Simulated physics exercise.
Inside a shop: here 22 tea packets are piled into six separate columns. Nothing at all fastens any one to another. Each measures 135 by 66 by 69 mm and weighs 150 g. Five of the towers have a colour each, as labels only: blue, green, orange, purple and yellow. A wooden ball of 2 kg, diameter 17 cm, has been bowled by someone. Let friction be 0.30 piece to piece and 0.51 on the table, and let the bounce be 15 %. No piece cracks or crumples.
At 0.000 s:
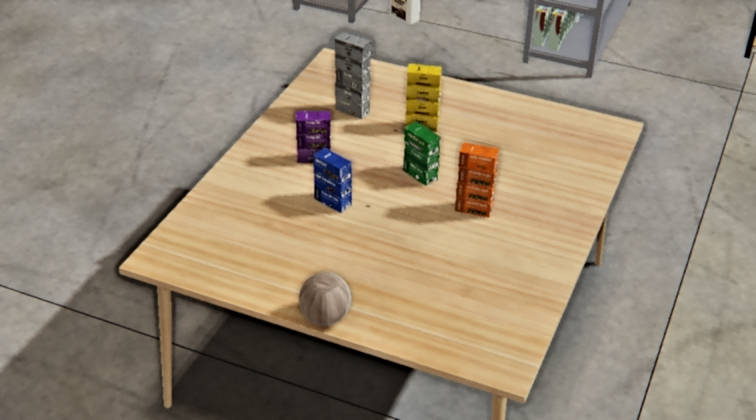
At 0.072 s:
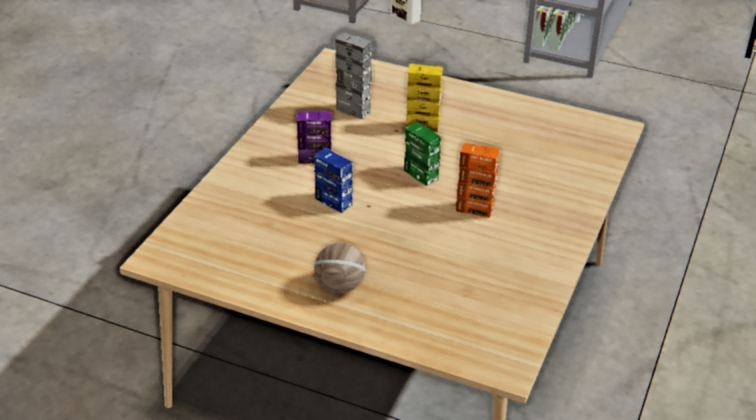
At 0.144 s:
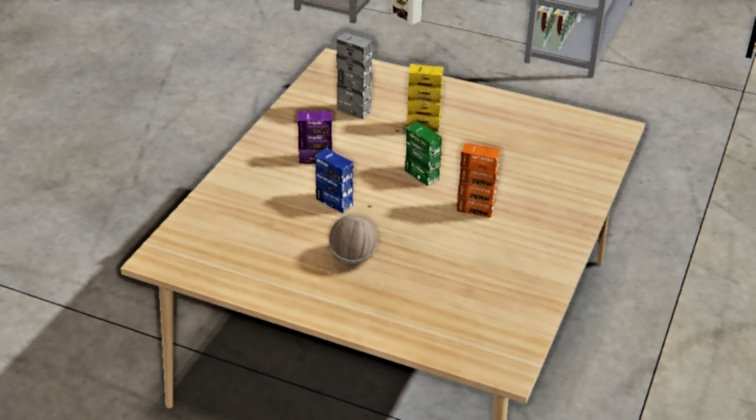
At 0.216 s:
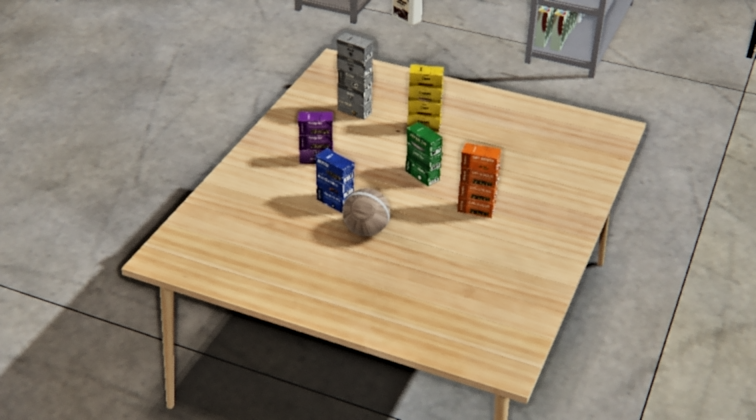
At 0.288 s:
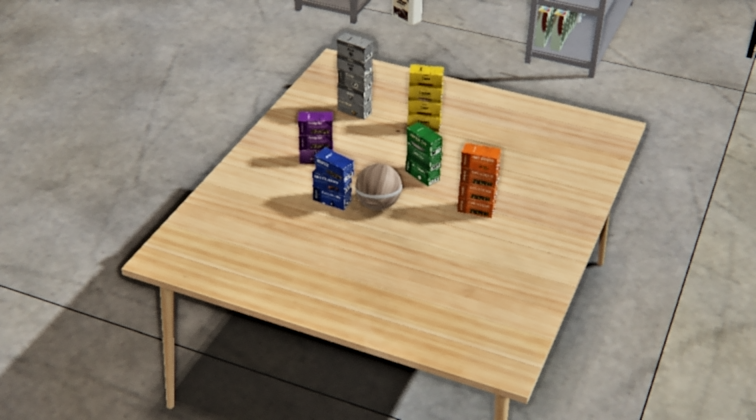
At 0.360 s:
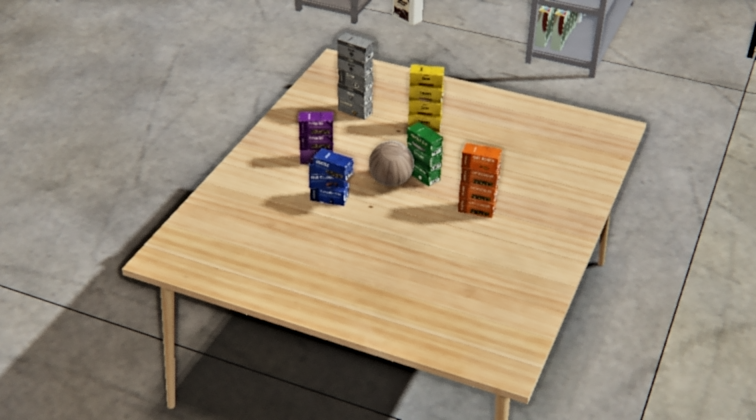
A wooden ball rolls across a pale wooden table, seen from above at an angle in a shop with a grey concrete floor and shelving behind. Six upright stacks of small packets stand toward the far side: silver, yellow, purple, green, blue and orange. The ball moves away from the near edge, brushes the blue stack, twisting its packets slightly, and continues up beside the green one.
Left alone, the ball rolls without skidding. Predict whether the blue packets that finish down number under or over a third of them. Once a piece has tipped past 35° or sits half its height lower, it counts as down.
Prediction: Under a third.
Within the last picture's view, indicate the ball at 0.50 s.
Look close to (409, 124).
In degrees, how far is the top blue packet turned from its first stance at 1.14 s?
Angle at that time, about 0 degrees.
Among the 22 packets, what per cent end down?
I'd put it at about 25 percent.
Around 0.50 s, ball still moving; none of the 3 blue packets down (1 of 22 in all colours); top blue packet displaced 21 mm; top green packet tipped 36°.
Around 0.62 s, ball still moving; none of the 3 blue packets down (3 of 22 in all colours); top blue packet displaced 21 mm; top yellow packet tipped 68°.
Around 0.80 s, ball still moving; none of the 3 blue packets down (4 of 22 in all colours); top blue packet displaced 21 mm; top green packet on its side.
Around 1.14 s, ball still moving; none of the 3 blue packets down (5 of 22 in all colours); top blue packet displaced 21 mm; top yellow packet on its side.
Finally (1.4 s), ball rolling away; none of the 3 blue packets down (5 of 22 in all colours); top blue packet displaced 21 mm; top yellow packet on its side. That is 0 per cent. Seen by the last camera, middles, top blue packet near (332, 164), top yellow packet near (448, 131).
